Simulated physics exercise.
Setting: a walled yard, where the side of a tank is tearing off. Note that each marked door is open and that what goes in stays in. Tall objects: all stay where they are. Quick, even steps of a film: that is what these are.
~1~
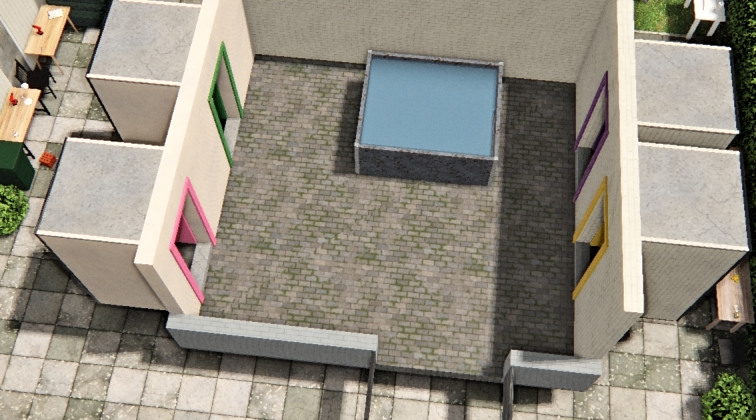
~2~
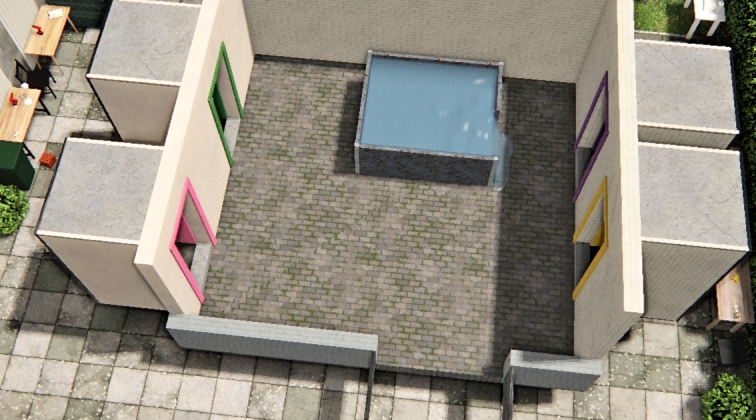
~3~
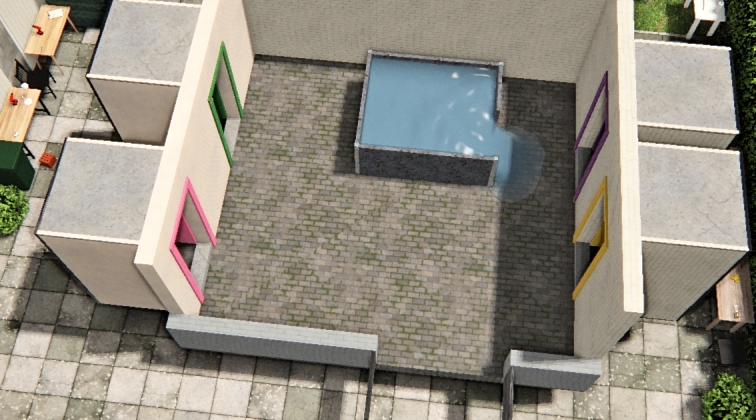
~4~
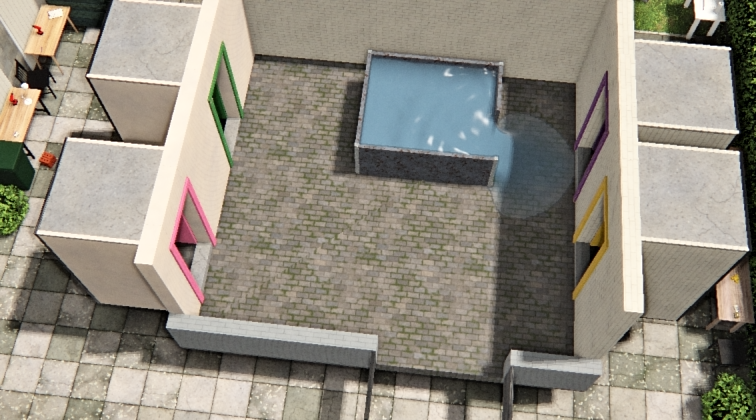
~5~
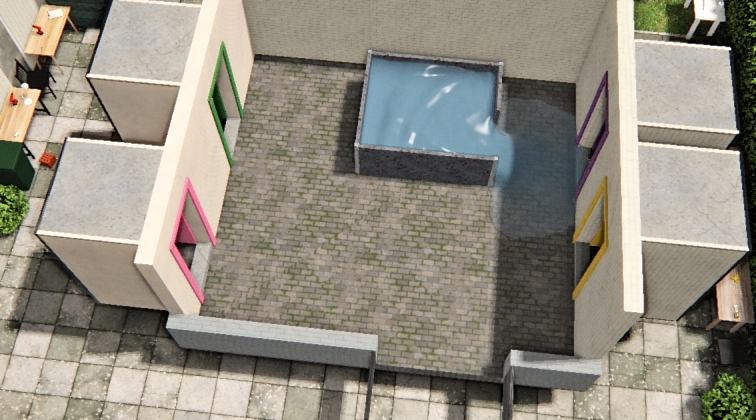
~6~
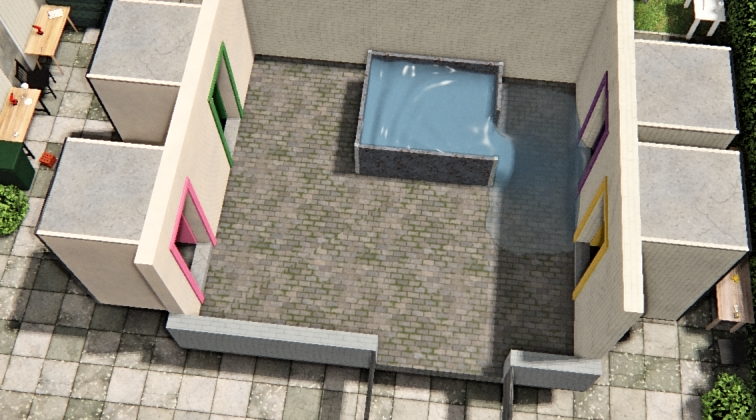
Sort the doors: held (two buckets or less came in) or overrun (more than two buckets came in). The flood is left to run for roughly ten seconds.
Sorted: Yellow door overrun, pink door held, green door held, purple door overrun.
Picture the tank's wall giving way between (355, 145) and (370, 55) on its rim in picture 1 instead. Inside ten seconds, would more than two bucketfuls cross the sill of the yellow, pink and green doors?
As I see it, the yellow door breaks the limit, the pink door stays within bounds and the green door breaks the limit.
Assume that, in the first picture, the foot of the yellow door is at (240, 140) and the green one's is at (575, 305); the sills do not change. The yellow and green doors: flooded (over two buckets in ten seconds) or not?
I'd say the yellow door falls short, while the green door overflows.
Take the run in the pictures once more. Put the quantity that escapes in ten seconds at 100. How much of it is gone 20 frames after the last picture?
By then, close to 50 % of it.
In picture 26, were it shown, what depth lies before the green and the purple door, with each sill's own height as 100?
Roughly 0 per cent, then 170 per cent.
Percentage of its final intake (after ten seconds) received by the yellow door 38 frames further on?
Roughly 95 %.
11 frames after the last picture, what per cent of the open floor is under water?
About 30 %.
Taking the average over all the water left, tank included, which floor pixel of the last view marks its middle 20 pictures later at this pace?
My reading is close to (468, 166).
A moment on, water covers 20 % of the floor; the yellow door under two buckets in, the pink door not reached, the green door not reached, the purple door far over two buckets in.
Next, water covers 30 % of the floor; the yellow door over two buckets in, the pink door not reached, the green door not reached, the purple door far over two buckets in.
Then, water covers 45 % of the floor; the yellow door over two buckets in, the pink door not reached, the green door not reached, the purple door far over two buckets in.
Later, water covers 75 % of the floor; the yellow door over two buckets in, the pink door wet at the sill, nothing in, the green door wet at the sill, nothing in, the purple door far over two buckets in.
In the end, water covers 90 % of the floor; the yellow door over two buckets in, the pink door wet at the sill, nothing in, the green door under two buckets in, the purple door far over two buckets in.
